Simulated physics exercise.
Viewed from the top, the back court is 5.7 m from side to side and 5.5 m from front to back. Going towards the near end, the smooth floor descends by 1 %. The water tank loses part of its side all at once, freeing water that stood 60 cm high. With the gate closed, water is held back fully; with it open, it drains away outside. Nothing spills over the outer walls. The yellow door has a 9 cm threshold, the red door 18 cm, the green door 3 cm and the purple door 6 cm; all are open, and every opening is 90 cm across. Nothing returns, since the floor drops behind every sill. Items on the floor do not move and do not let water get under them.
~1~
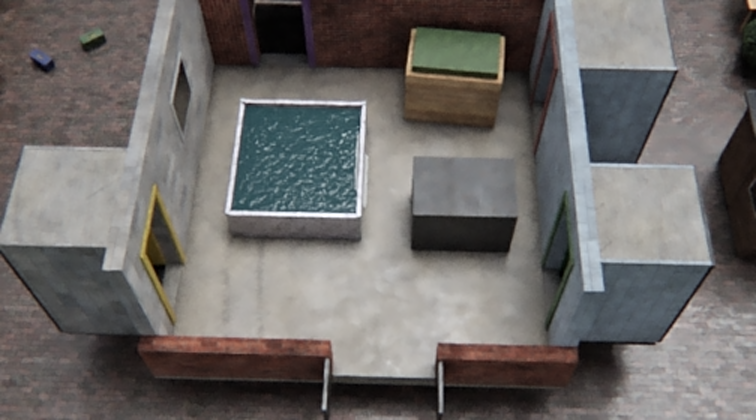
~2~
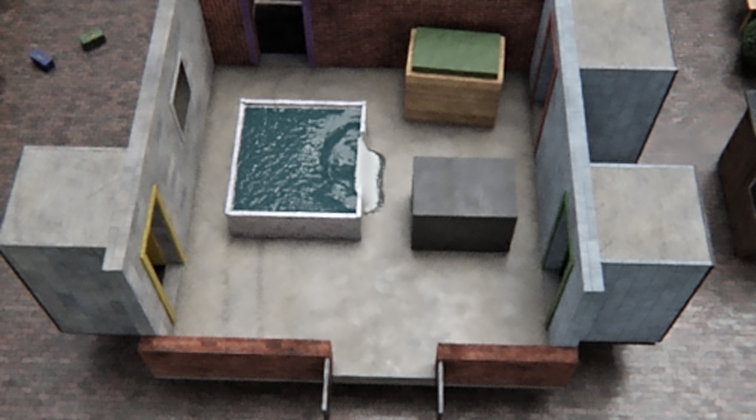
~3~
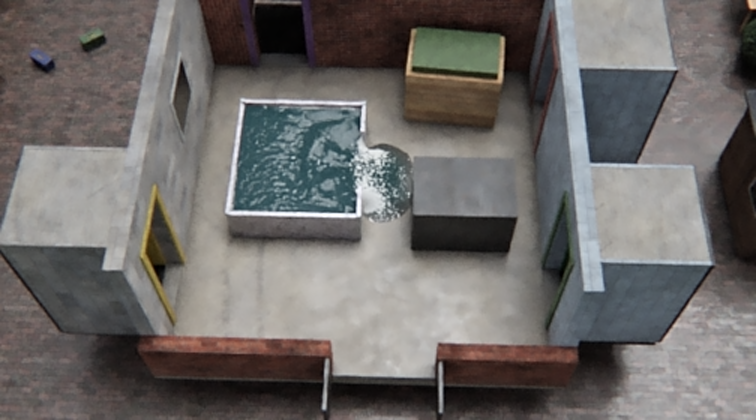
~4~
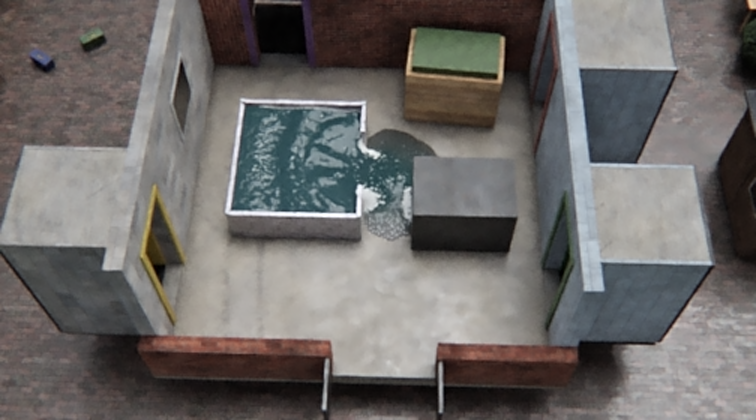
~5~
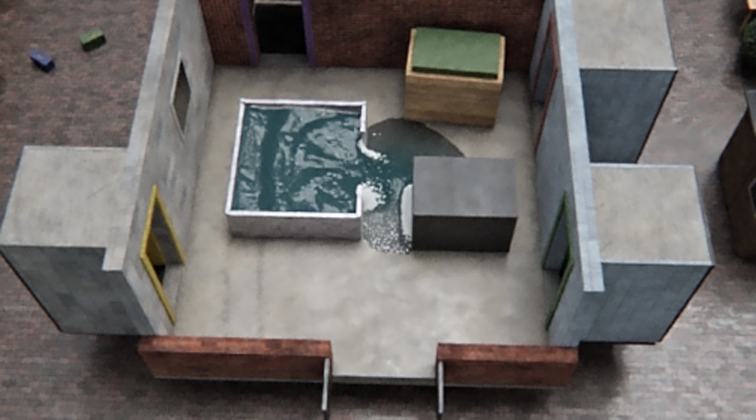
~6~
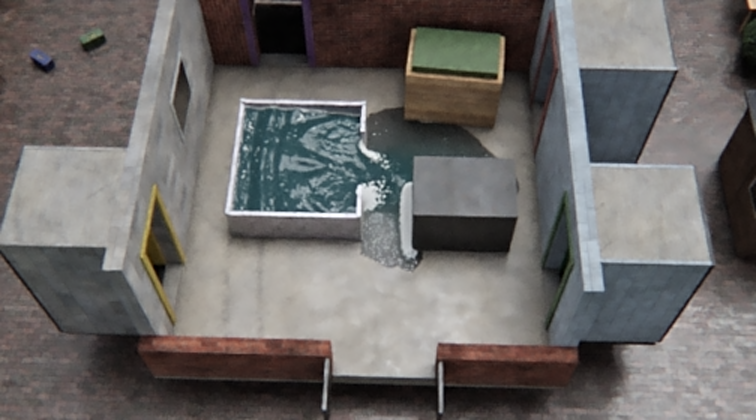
A walled court with a smooth pale floor, open to the sky and set among brick paving, is seen from high above its near end. A white-rimmed tank of dark green water stands left of centre, with a grey block to its right, a green-topped wooden box behind, a yellow-edged doorway at left and a purple-edged one at back. Water bursts from the tank's right side, foams against the grey block and spreads around it across the floor towards the wooden box, while the view stays still.
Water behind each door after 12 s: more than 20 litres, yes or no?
Yellow door: No; red door: Yes; green door: Yes; purple door: No.
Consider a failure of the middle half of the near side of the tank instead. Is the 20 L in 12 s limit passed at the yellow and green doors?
Result: Yellow limit passed, green limit passed.
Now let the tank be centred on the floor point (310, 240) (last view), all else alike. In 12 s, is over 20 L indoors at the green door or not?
After that, the green door ends up outside the limit.
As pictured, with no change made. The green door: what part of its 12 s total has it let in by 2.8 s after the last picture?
I'd say close to 5 percent.
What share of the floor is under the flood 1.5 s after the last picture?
Covered: Roughly 45 per cent.
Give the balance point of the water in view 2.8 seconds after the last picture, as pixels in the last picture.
Its balance point sits around (380, 187).
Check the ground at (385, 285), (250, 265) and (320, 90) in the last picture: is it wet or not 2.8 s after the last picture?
Soaked, untouched, untouched.
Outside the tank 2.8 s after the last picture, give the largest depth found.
28 cm or so.
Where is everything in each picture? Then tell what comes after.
The first picture shows still water, 60 cm deep, in the water tank at (299, 159).
In the second picture, the front is at (370, 210), 0.6 m from the gap at (360, 173); 0.3 m2 of floor is under water; 60 cm left at the back of the water tank.
In the third picture, the front is at (403, 207), 0.9 m from the gap at (360, 175); 0.9 m2 of floor is under water; 60 cm left at the back of the water tank.
In the fourth picture, water pours out at (360, 175) and has run 1.4 m, to a hidden place; typically 9 cm deep outside, 60 cm at the water tank's back.
In the fifth picture, water pours out at (360, 174) and has run 1.9 m, to a hidden place; typically 7 cm deep outside, 59 cm at the water tank's back.
In the sixth picture, the front is at a hidden place, 2.5 m from the gap at (360, 174); 3.5 m2 of floor is under water; 53 cm left at the back of the water tank.
Then, 0.7 s after the last picture water covers 30 % of the floor and is deepest (40 cm) near (403, 195); yellow door not reached, red door 24 cm at the sill, 0 L in, green door not reached, purple door not reached.
Then, 1.5 s after the last picture water covers 45 % of the floor and is deepest (34 cm) near (403, 195); yellow door not reached, red door 30 cm at the sill, 33 L in, green door 2 cm at the sill, 0 L in, purple door not reached.
Then, 2.8 s after the last picture water covers 55 % of the floor and is deepest (28 cm) near (527, 85); yellow door not reached, red door 21 cm at the sill, 83 L in, green door 7 cm at the sill, 1 L in, purple door not reached.
Then, 6.3 s after the last picture water covers 90 % of the floor and is deepest (16 cm) near (469, 187); yellow door 4 cm at the sill, 0 L in, red door 14 cm at the sill, 103 L in, green door 6 cm at the sill, 27 L in, purple door 1 cm at the sill, 0 L in.
Then, 11.3 s after the last picture water covers 95 % of the floor and is deepest (14 cm) near (170, 355); yellow door 11 cm at the sill, 0 L in, red door 8 cm at the sill, 103 L in, green door 4 cm at the sill, 43 L in, purple door 6 cm at the sill, 2 L in.
